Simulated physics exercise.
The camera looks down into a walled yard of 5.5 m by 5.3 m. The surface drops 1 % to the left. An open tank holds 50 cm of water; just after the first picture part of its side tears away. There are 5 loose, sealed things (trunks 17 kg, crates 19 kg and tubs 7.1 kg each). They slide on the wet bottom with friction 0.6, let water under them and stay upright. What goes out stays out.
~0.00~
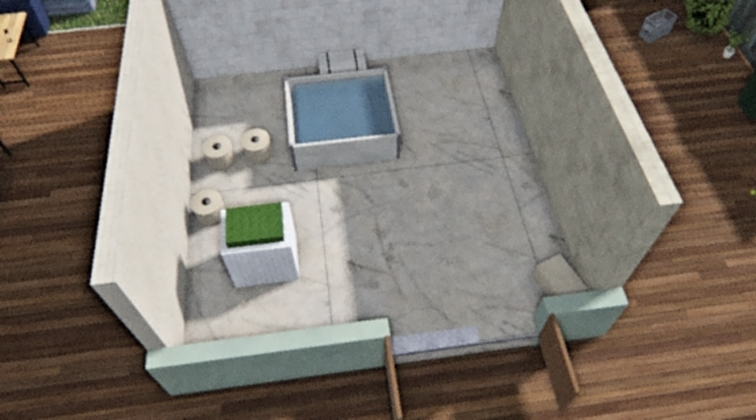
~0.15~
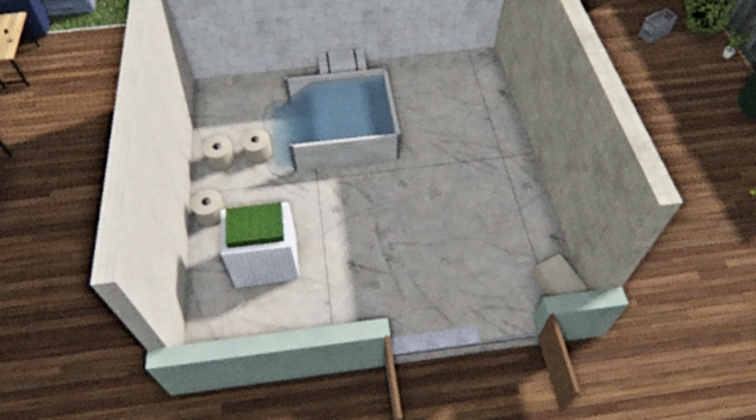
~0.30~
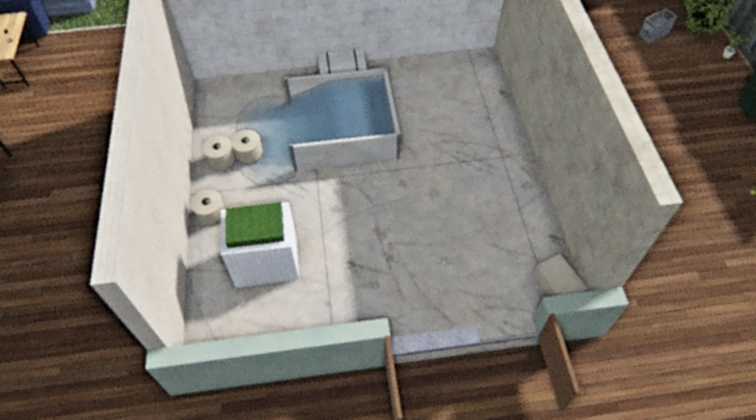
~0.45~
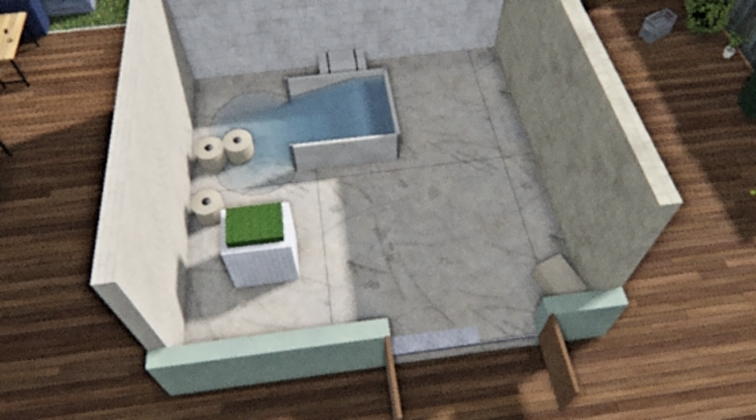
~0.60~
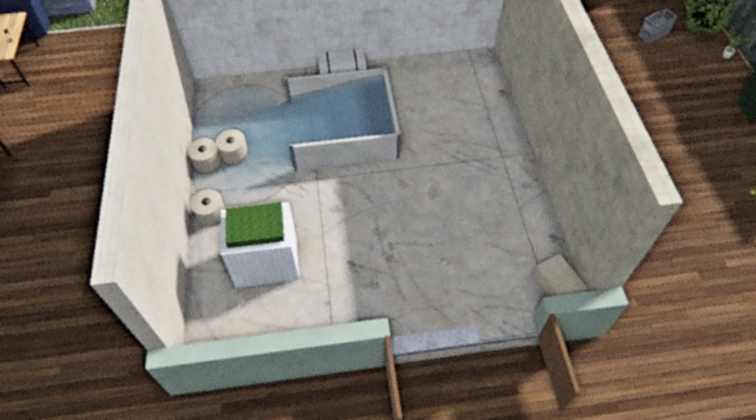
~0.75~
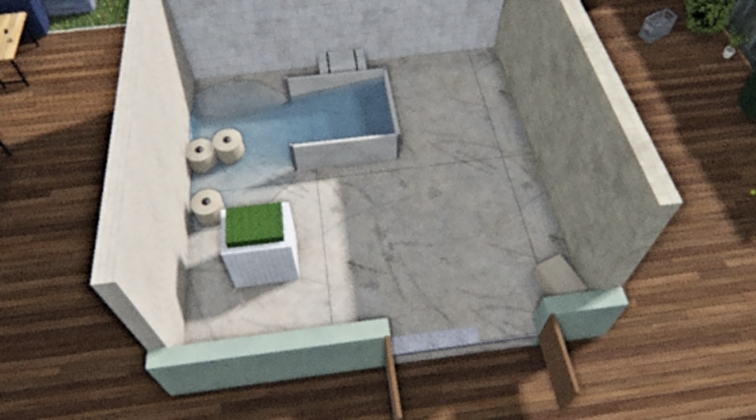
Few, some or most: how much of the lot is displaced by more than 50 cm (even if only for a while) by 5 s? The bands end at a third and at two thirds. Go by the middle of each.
Share: At least two thirds.
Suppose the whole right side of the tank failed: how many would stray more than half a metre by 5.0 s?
In that case 2 of them.
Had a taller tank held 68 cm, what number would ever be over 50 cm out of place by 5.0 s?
Then 4.
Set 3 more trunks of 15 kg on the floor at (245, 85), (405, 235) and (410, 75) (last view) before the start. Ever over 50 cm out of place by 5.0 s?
In that order: Over, less, more.
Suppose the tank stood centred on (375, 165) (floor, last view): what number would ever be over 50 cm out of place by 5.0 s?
In that case 4 of them.
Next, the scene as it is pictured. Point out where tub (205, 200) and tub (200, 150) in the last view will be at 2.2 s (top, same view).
Near (213, 291) and (198, 186).
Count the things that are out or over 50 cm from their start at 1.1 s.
0 of them.
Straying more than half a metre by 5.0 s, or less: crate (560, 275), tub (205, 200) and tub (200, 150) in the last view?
In turn: Short of it, past it, past it.
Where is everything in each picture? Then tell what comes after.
In the first frame, a tub at (255, 140), on the bottom; a tub at (217, 146), on the bottom; 2.2 m2 under water; 0 of 5 have shifted.
In the second frame, a tub at (255, 140), on the bottom; a tub at (217, 146), on the bottom; 2.9 m2 under water; 0 of 5 have shifted.
In the third frame, a tub at (246, 140) rests on the ground, 15 cm from its start; a tub at (217, 146), on the bottom; 3.6 m2 under water; 1 of 5 have shifted.
In the fourth frame, a tub at (237, 140) rests on the ground, 28 cm from its start; a tub at (209, 148), on the bottom, 13 cm from its start; water covers 4.6 m2; 2 of 5 have shifted.
In the fifth frame, a tub at (230, 140), on the bottom, 39 cm from its start; a tub at (203, 149), on the bottom, 23 cm from its start; water covers 5.7 m2; 2 of 5 have shifted.
In the sixth frame, a tub at (227, 140), afloat, 43 cm from its start; a tub at (200, 150) rests on the ground, 28 cm from its start; water covers 6.3 m2; 2 of 5 have shifted.
After 1.1 s 0 of 5 are over 50 cm from their spots; 2 afloat.
After 2.2 s 3 of 5 are over 50 cm from their spots; 2 afloat.
After 3.5 s 4 of 5 are over 50 cm from their spots; 2 afloat.
After 5.0 s 4 of 5 are over 50 cm from their spots, and 4 have been at some point; 1 afloat.
